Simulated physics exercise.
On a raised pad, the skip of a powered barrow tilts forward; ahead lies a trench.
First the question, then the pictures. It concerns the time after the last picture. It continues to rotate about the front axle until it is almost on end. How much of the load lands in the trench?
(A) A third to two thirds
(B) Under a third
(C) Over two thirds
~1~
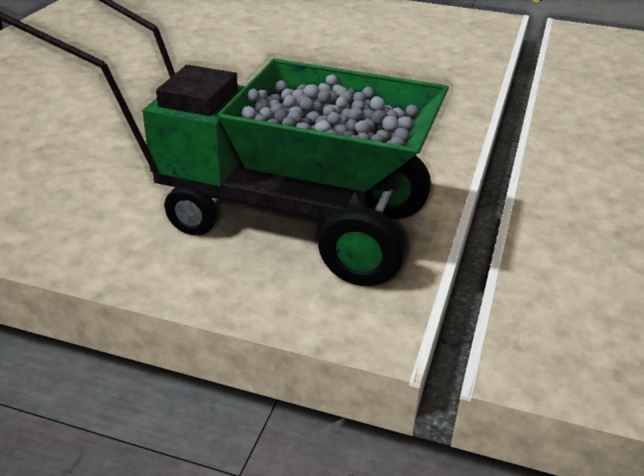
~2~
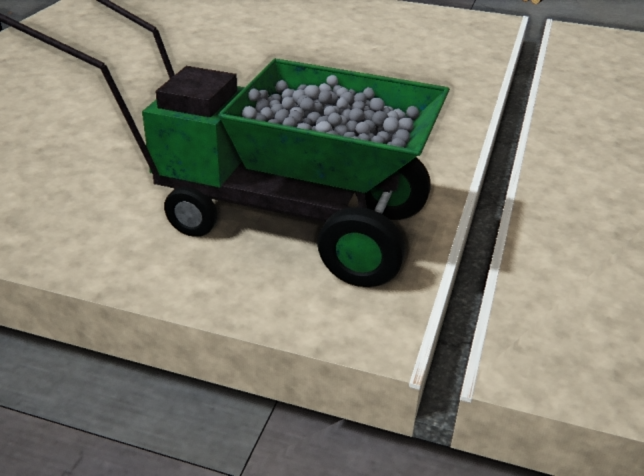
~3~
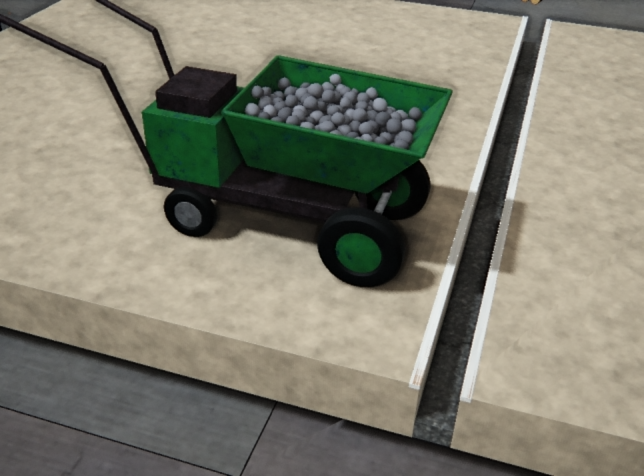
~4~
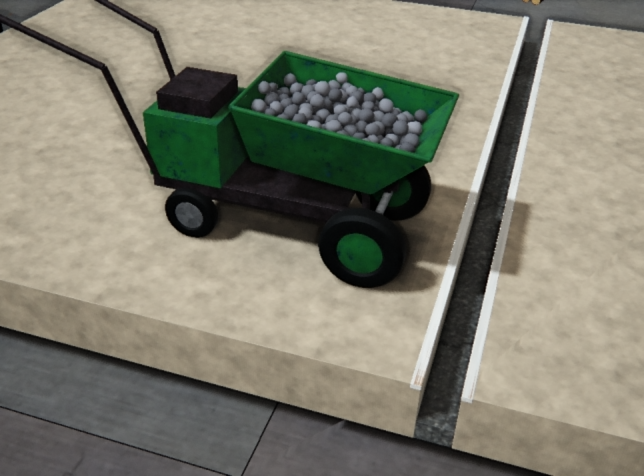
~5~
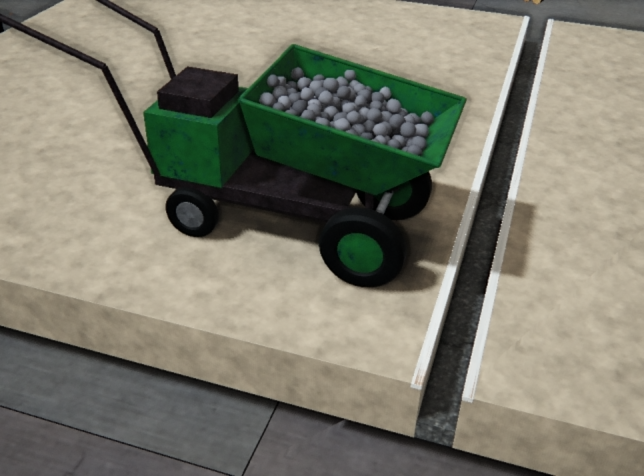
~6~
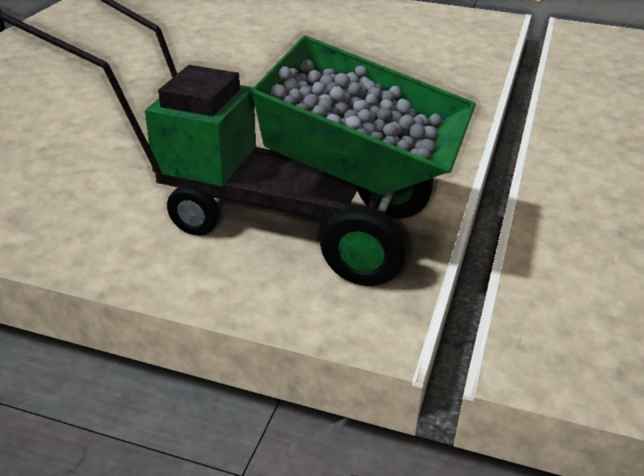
(B) Under a third.
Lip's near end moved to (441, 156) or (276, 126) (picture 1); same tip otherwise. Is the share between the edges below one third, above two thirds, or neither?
Try one, less than a third; try two, less than a third.
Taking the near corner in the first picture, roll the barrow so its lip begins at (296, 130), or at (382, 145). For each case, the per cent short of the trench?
50 % then 0 %.
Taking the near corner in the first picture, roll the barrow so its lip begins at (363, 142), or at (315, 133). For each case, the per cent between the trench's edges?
You'd get around 60 in a hundred, then 50 in a hundred.
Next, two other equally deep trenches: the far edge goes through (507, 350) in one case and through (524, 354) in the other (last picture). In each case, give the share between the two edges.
Around 40 percent first, around 50 percent second.
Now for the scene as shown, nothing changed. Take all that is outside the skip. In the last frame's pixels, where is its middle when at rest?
Close to (555, 278) in the last view.
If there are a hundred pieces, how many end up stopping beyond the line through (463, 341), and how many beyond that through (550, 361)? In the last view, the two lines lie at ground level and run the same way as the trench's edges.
Roughly 90 per cent, then roughly 40 per cent.
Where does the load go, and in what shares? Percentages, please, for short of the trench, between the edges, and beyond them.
I'd estimate short near 0, between near 5 and beyond near 85 per cent.
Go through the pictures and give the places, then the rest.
Lip of the skip at (417, 152), level; top of the load at (334, 112), round cobbles; first edge of the trench at (430, 333); far edge at (478, 344), the trench under half as wide as the skip, and about as deep as wide, in the first frame.
Lip of the skip at (418, 153), level; top of the load at (317, 108), in the second frame.
Lip of the skip at (422, 156), tipped barely; top of the load at (320, 107), in the third frame.
Lip of the skip at (430, 160), tipped barely; top of the load at (326, 105), in the fourth frame.
Lip of the skip at (438, 165), tipped a little; top of the load at (326, 99), in the fifth frame.
Lip of the skip at (449, 171), tipped a little; top of the load at (321, 98); first edge of the trench at (433, 333); far edge at (481, 344), in the sixth frame.
Soon after the last picture, skip tipped well over; all in the skip.
A little later, skip tipped steeply; most in the skip; about a quarter beyond it; a small part falling.
Later still, skip tipped right over; a small part in the skip; a stray few in or heaped over the trench; most beyond it.
At rest, skip tipped right over; a small part in the skip; a stray few in or heaped over the trench; most beyond it.
